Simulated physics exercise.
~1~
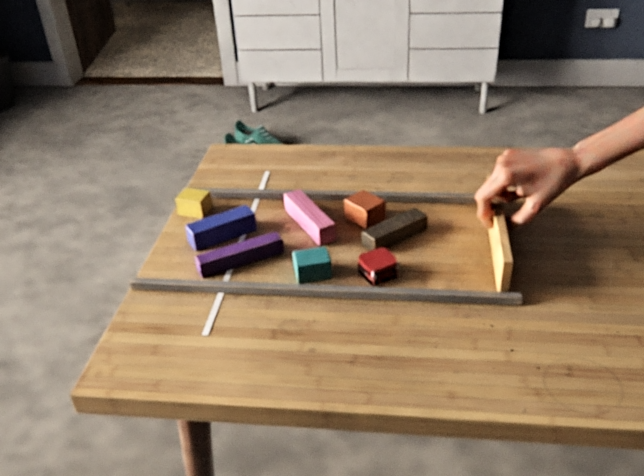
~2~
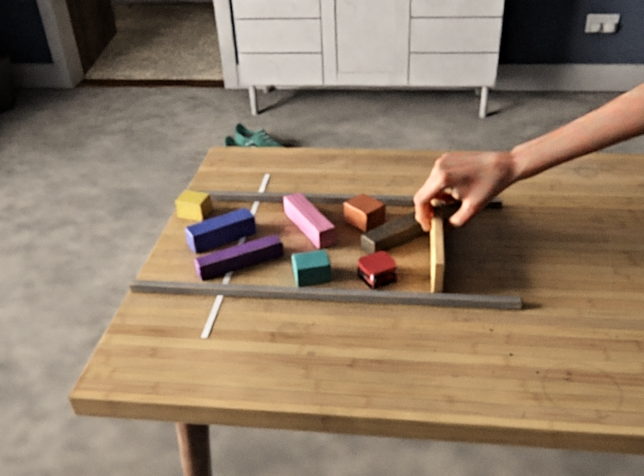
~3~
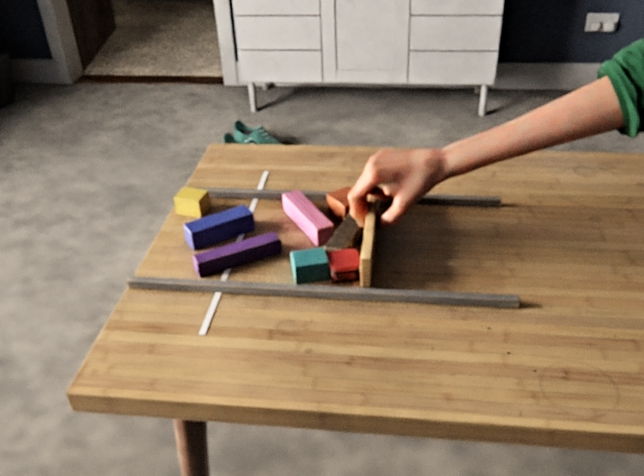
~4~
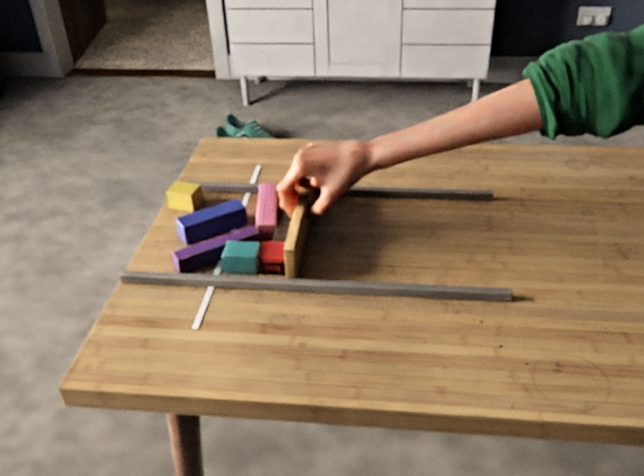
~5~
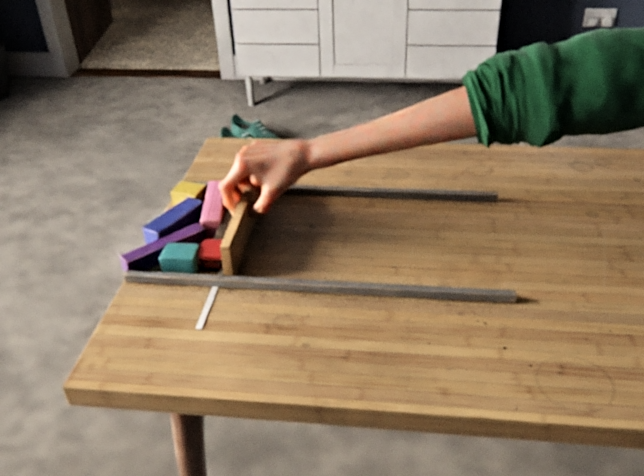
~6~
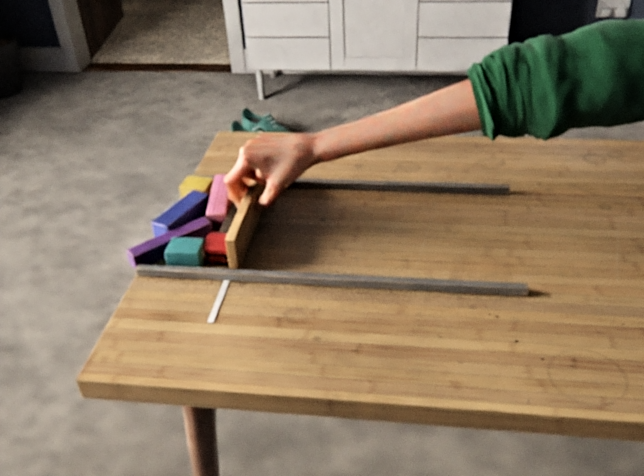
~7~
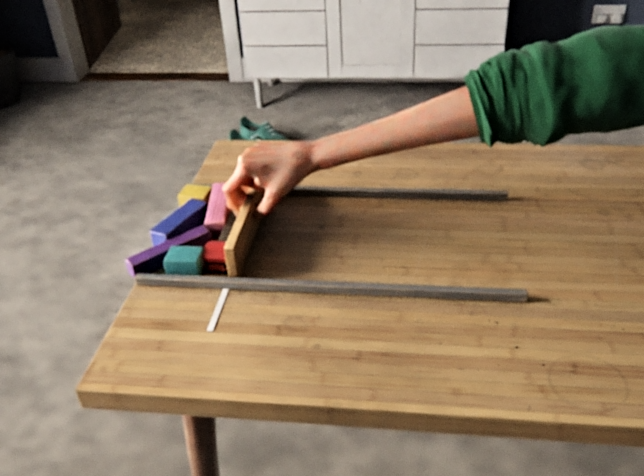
On a wooden table, a hand pushing a board leftward between two rails, bunching coloured blocks near the edge, none falling.
